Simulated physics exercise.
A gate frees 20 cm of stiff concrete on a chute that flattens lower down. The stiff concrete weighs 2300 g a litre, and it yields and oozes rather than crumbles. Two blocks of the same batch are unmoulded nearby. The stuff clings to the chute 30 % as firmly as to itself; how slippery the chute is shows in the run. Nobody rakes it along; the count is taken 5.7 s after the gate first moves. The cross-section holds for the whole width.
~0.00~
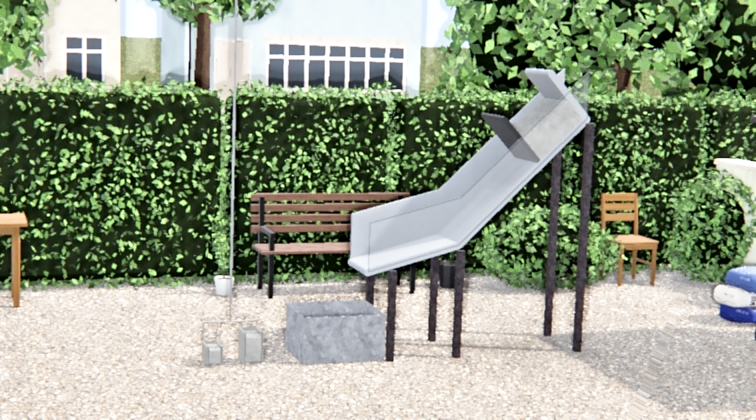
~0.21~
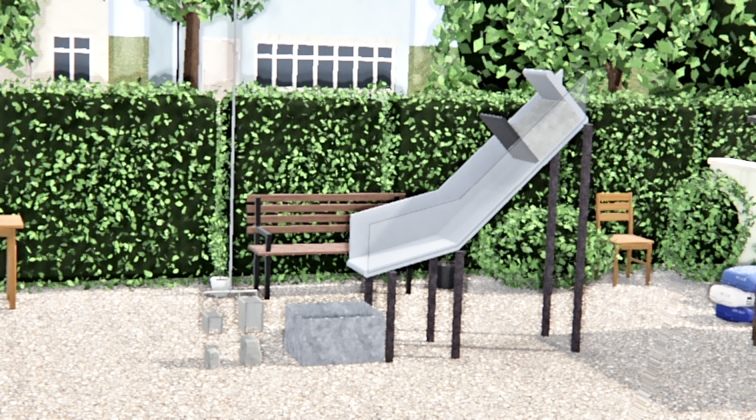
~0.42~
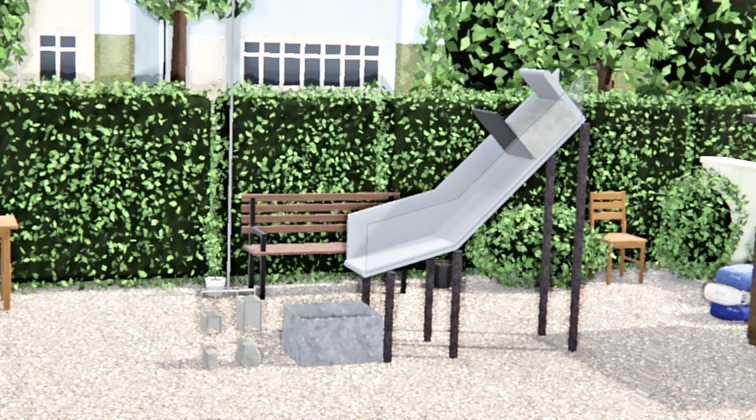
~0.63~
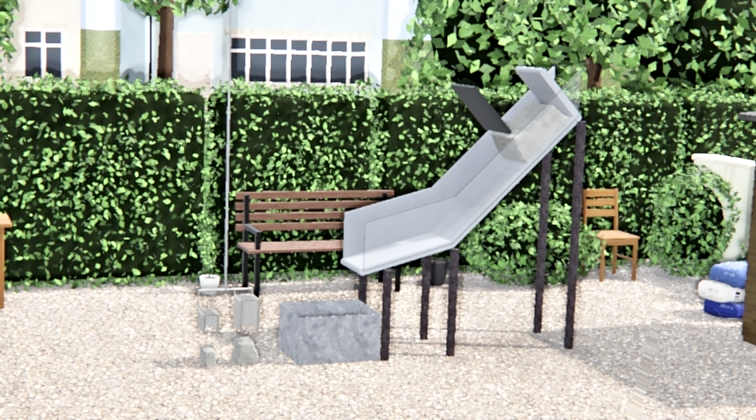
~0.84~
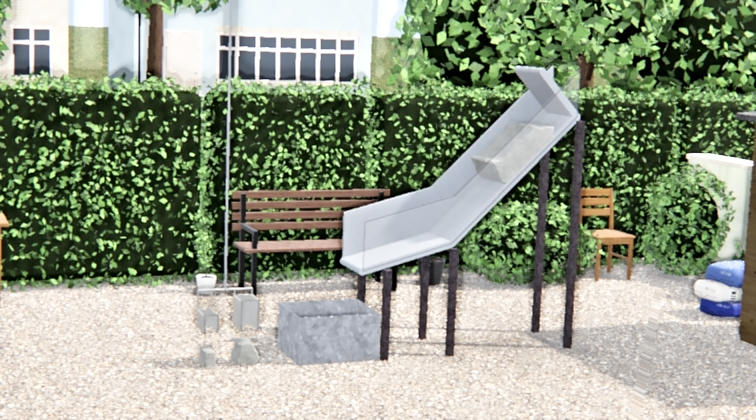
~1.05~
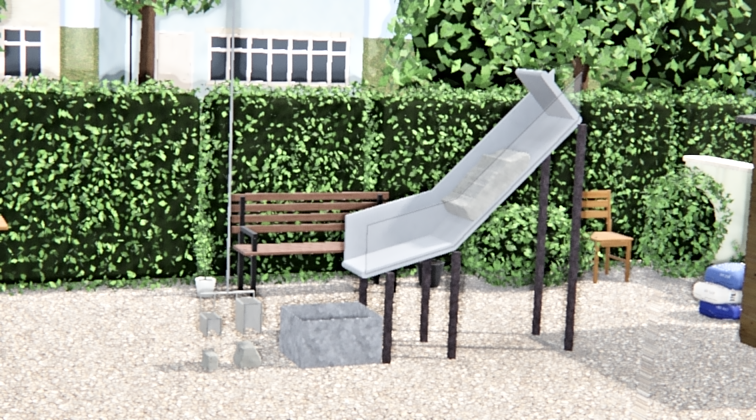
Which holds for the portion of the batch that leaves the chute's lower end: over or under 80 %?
It comes out under 80 %.
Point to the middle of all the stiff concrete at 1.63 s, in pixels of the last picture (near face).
Near (387, 259).
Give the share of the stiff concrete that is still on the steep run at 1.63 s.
Near 0 %.
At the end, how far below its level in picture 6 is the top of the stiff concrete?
Roughly 66 cm.
After 1.63 s, none is on the steep run, all on the flatter one and 0 % past the end.
After 2.33 s, none is on the steep run, 42 % on the flatter one and 58 % past the end.
After 3.02 s, none is on the steep run, 42 % on the flatter one and 58 % past the end.
After 3.71 s, none is on the steep run, 42 % on the flatter one and 58 % past the end.
After 6.09 s, at the end, none is on the steep run, 42 % on the flatter one and 58 % past the end.
